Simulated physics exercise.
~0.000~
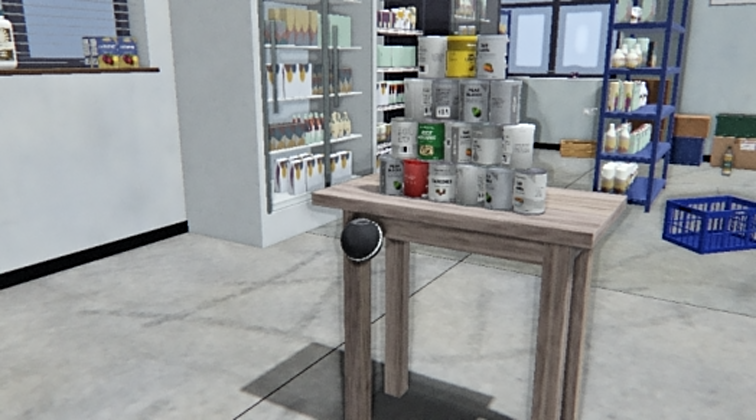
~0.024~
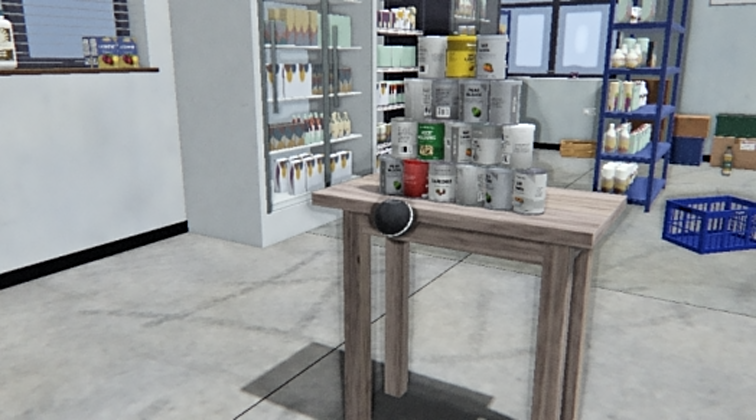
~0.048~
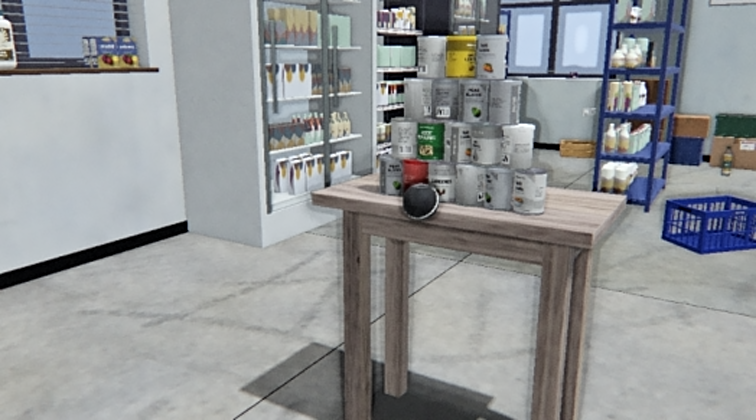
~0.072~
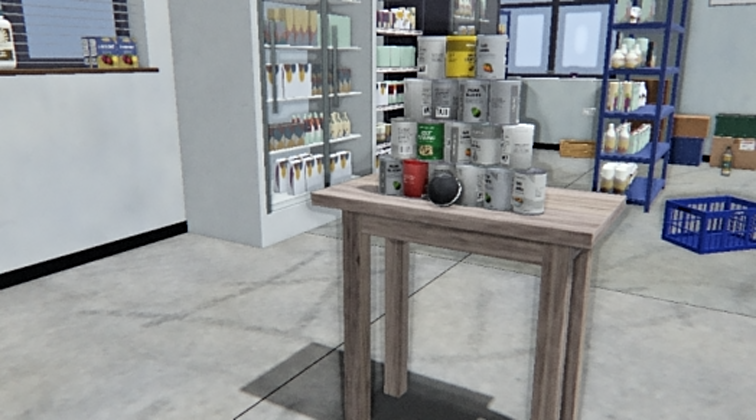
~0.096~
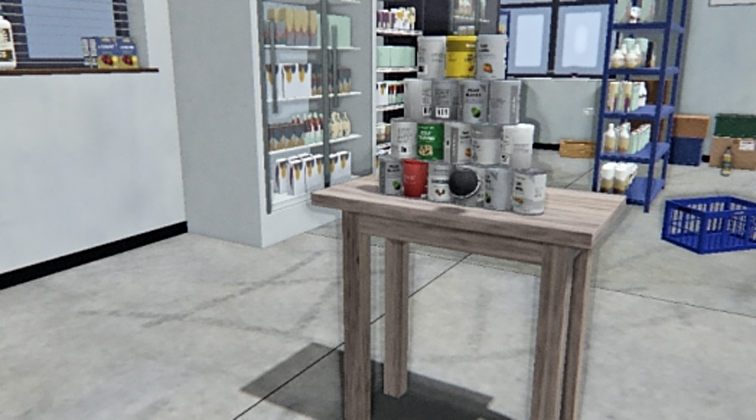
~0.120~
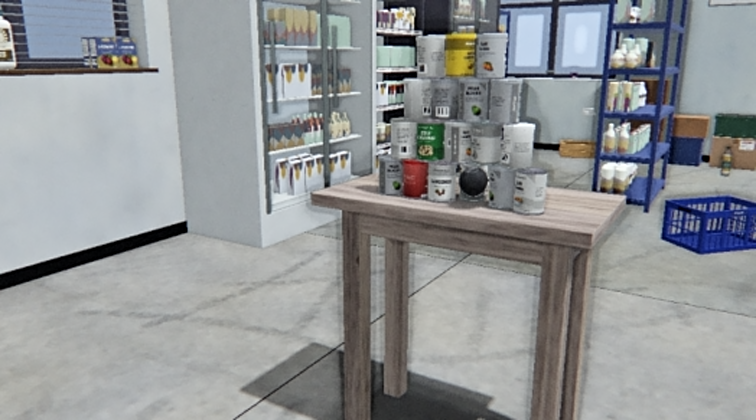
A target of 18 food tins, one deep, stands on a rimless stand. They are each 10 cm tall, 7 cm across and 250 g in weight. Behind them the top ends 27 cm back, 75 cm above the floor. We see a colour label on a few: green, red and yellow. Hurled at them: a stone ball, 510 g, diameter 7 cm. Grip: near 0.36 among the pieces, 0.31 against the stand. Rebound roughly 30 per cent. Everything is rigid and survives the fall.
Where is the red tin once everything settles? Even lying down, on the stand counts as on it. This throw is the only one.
The red tin is still on the stand.
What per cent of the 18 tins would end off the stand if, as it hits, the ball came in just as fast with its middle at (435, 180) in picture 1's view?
Result if so: 10 per cent.
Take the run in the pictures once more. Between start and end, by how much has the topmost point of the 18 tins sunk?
About 10 cm.
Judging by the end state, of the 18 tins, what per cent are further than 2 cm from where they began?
That comes to 65 in a hundred.
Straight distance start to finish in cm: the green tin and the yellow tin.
Green ends up 0 cm away; yellow ends up 45 cm away.
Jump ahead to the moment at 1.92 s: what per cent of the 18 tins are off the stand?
By then 15 %.
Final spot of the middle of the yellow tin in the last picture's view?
Its middle finishes near pixel (578, 192) of the last picture.
After 0.48 s, ball still moving; 1 of the 18 tins off the stand; red tin unmoved; yellow tin 22 mm from its place.
After 1.17 s, ball still moving; 1 of the 18 tins off the stand; red tin unmoved; yellow tin 49° from how it stood, 18 cm lower.
After 1.92 s, ball still moving; 3 of the 18 tins off the stand; red tin unmoved; yellow tin on its side.
In the end (2.3 s), ball rolling away; 4 of the 18 tins off the stand; red tin unmoved; yellow tin on its side; green tin unmoved. From the last view, middles, red tin near (416, 178), yellow tin near (578, 192).
